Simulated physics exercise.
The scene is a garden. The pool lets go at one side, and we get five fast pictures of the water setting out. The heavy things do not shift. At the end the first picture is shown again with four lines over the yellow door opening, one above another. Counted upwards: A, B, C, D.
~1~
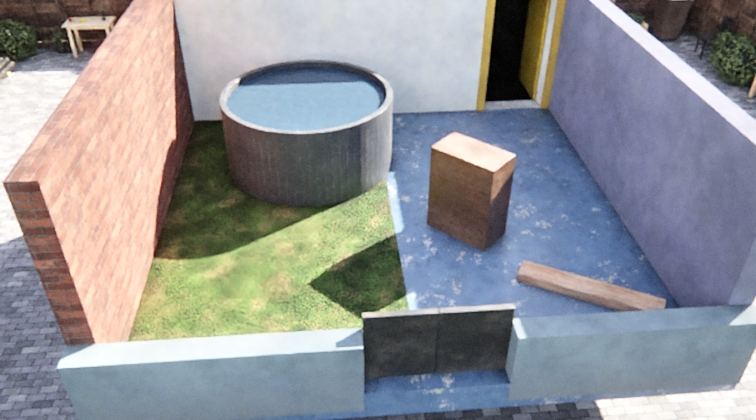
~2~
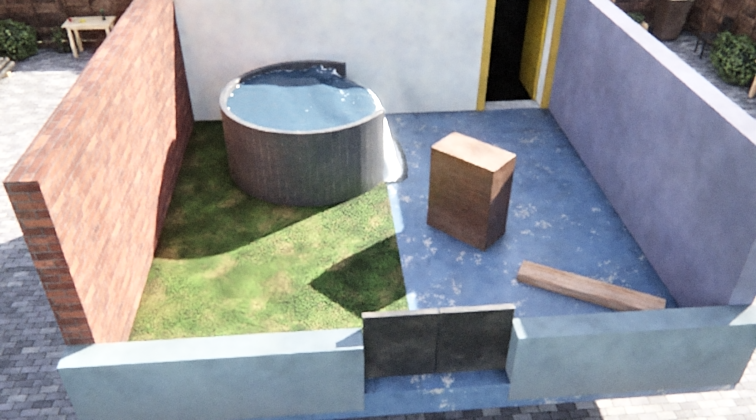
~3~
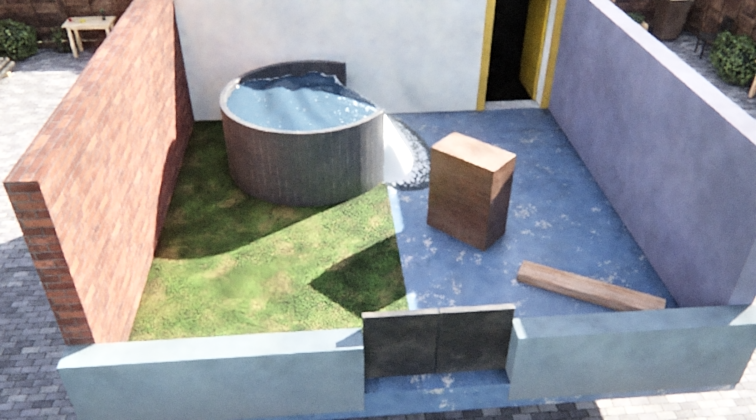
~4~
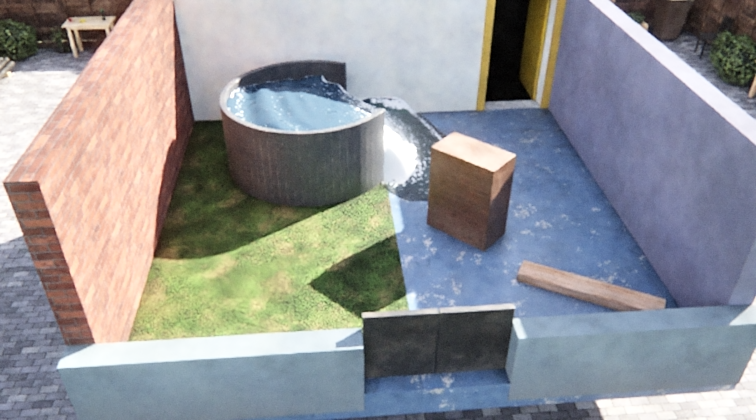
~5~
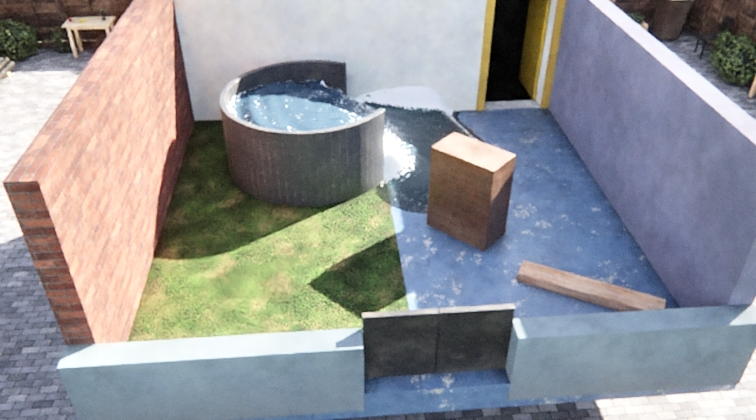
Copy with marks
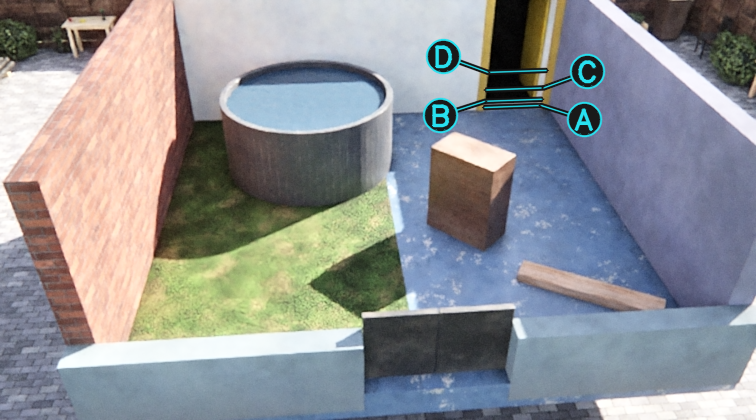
Water poured out through the open right side of the round pool in the walled garden, splashing onto the blue ground and spreading behind the wooden block, while the gate stayed shut.
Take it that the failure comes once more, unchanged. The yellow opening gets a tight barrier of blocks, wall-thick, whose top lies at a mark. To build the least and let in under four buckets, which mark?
I would pick height D.
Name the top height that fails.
Height C.
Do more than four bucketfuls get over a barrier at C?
Yes.
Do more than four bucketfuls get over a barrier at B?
Yes, it does.
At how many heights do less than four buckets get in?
One.
On the marked copy, A at (512, 106); B at (513, 100); C at (515, 88); D at (517, 71); from the bottom up A, B, C, D.
For height A, dozens of bucketfuls pour in.
For height B, dozens of bucketfuls pour in.
For height C, about 9 bucketfuls get in.
For height D, a splash gets over, under a bucket.
